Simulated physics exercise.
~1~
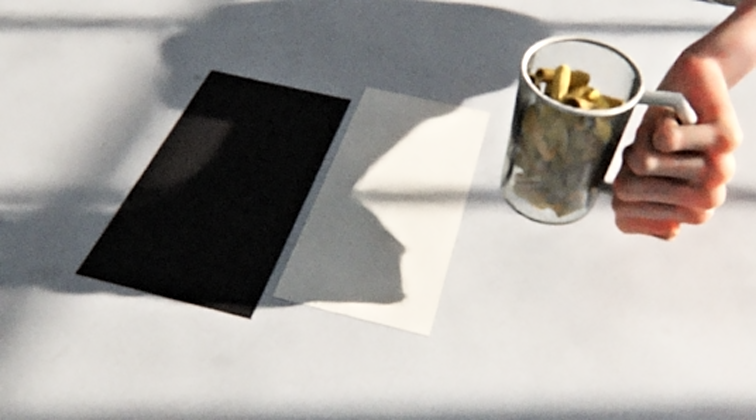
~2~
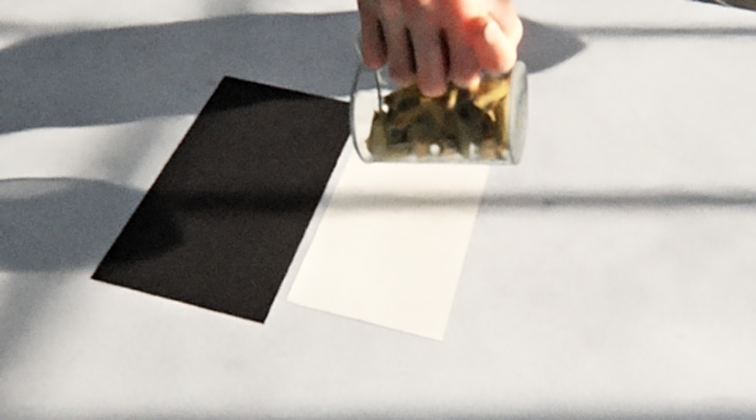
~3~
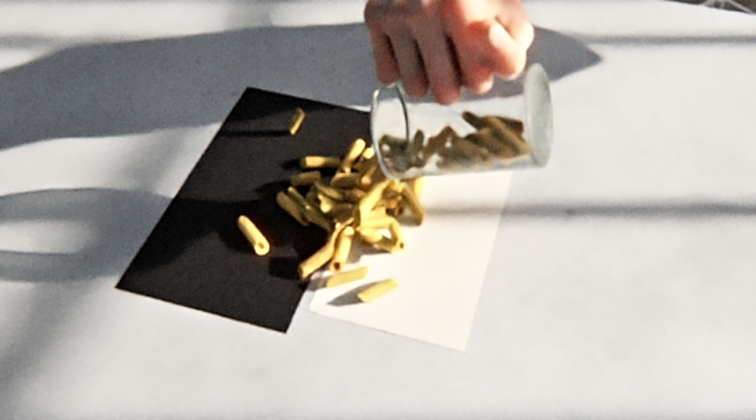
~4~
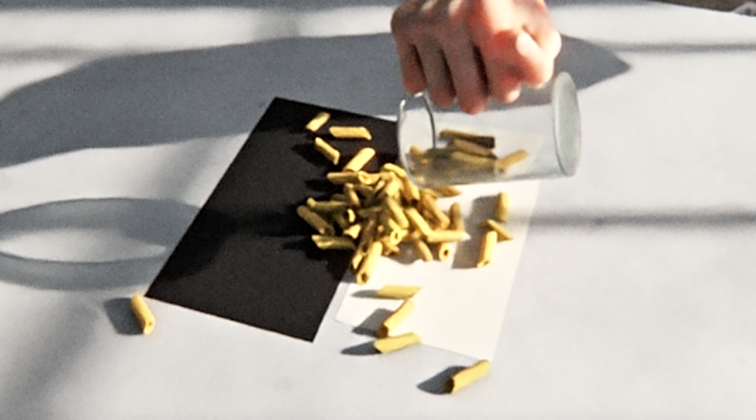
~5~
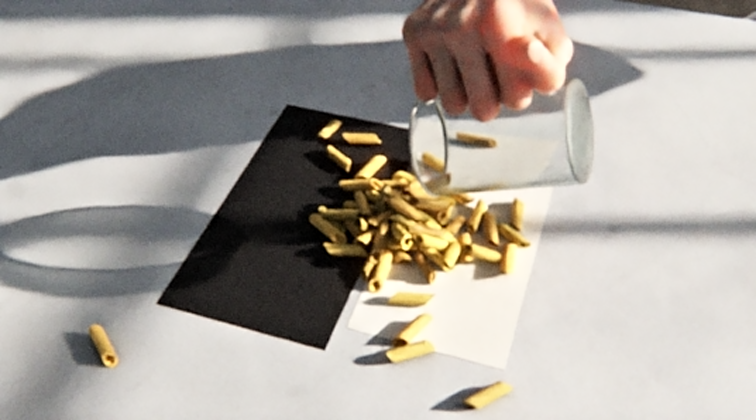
In the video, a hand brings a glass cup of dry pasta tubes leftward over a black mat and a white mat on a table and tips it, pouring the pieces into a pile across both mats, with a few landing on the bare table beyond them.
